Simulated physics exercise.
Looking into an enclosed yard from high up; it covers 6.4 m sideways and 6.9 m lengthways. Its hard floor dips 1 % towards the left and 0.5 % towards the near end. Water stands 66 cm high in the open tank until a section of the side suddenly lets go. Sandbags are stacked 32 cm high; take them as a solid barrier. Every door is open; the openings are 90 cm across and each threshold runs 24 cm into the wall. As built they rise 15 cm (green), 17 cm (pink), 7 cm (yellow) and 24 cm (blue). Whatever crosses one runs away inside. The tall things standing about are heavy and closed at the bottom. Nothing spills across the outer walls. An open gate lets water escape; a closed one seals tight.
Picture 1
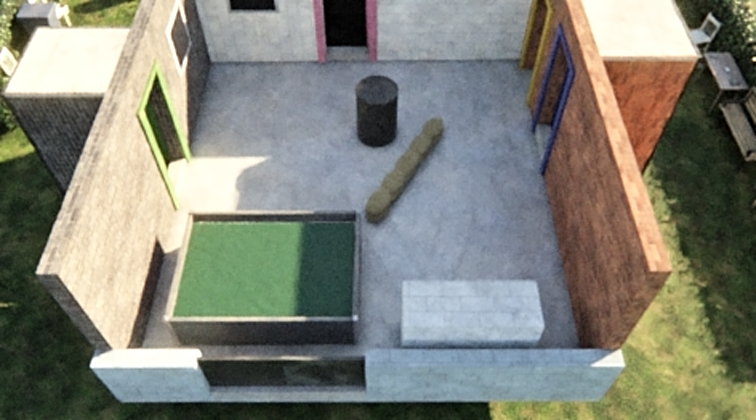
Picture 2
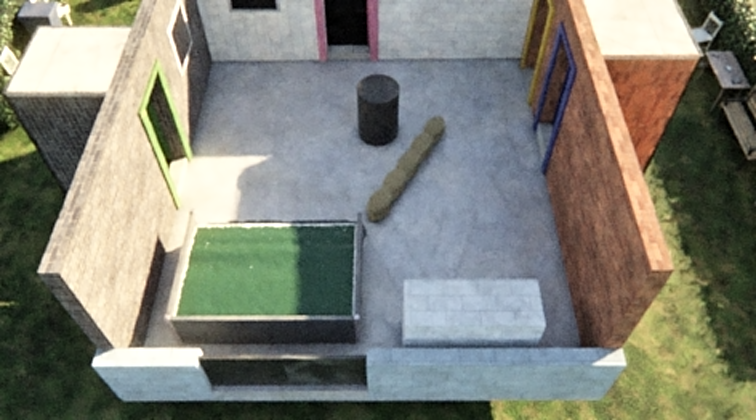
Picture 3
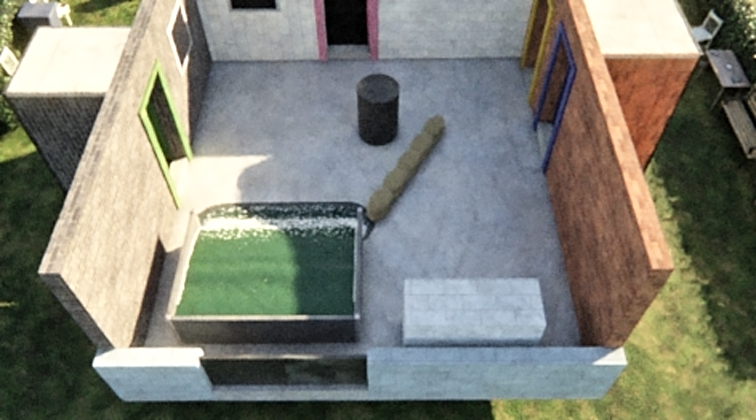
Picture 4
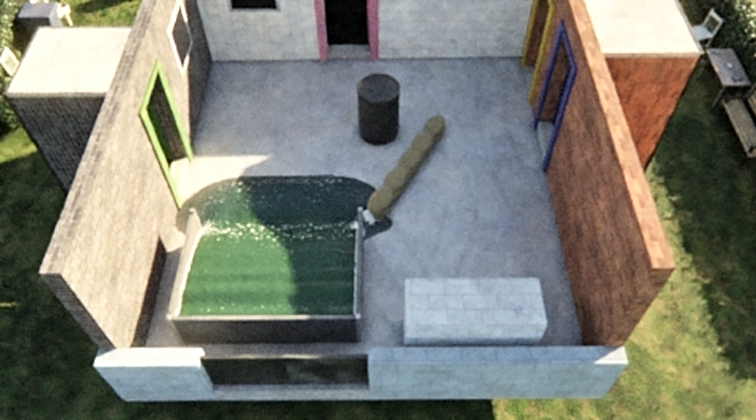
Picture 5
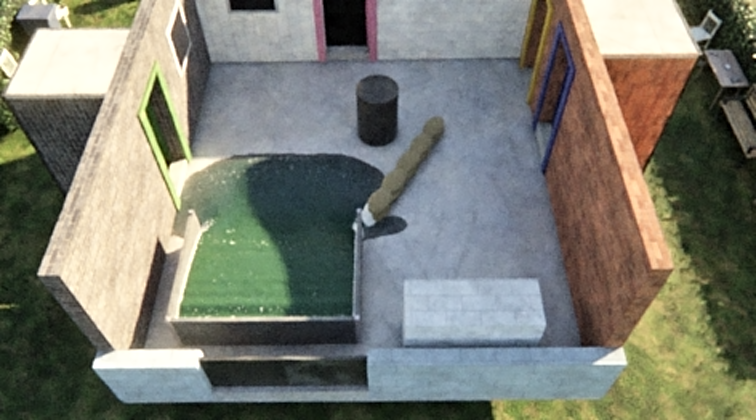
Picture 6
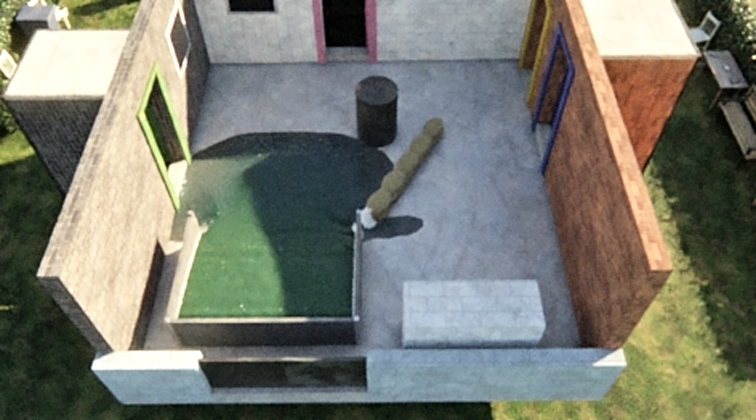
Green water poured out through the far side of an open tank in a walled yard, then spread back across the pale floor toward the dark drum, with a little seeping past the sandbags.
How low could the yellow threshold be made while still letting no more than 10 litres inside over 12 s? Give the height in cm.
About 15 cm.
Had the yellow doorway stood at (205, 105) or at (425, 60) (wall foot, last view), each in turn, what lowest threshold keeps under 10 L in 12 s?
Roughly 26 and 8.0 cm.
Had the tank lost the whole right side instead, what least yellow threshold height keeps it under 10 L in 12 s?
Some 16 cm.
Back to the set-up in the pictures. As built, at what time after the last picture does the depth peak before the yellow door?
Around 5.5 s.
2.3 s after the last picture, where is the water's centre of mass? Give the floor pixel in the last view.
Around (287, 146).
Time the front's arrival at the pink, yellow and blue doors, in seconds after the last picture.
Pink 0.7 s, yellow 3.0 s, blue 4.0 s.
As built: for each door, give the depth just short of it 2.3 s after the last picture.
Depths in cm: Green 13, pink 24, yellow 0, blue 0.
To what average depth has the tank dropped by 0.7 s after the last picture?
About 30 cm.
Then, 0.7 s after the last picture water covers 40 % of the floor, deepest (26 cm) near (236, 233); it has not reached the yellow door.
Then, 2.3 s after the last picture water covers 50 % of the floor, deepest (38 cm) near (216, 82); it has not reached the yellow door.
Then, 11.3 s after the last picture water covers 95 % of the floor, deepest (14 cm) near (454, 375); 3 cm at the yellow door, 123 litres in over its 7 cm threshold.
At the yellow door as built, the water peaked near 18 cm, 5.5 s after the last picture.
With a threshold of 12.5 cm, 31 litres would have come in within the 12 s; with 17 cm, 3 litres. So under 10 litres takes about 15 cm.
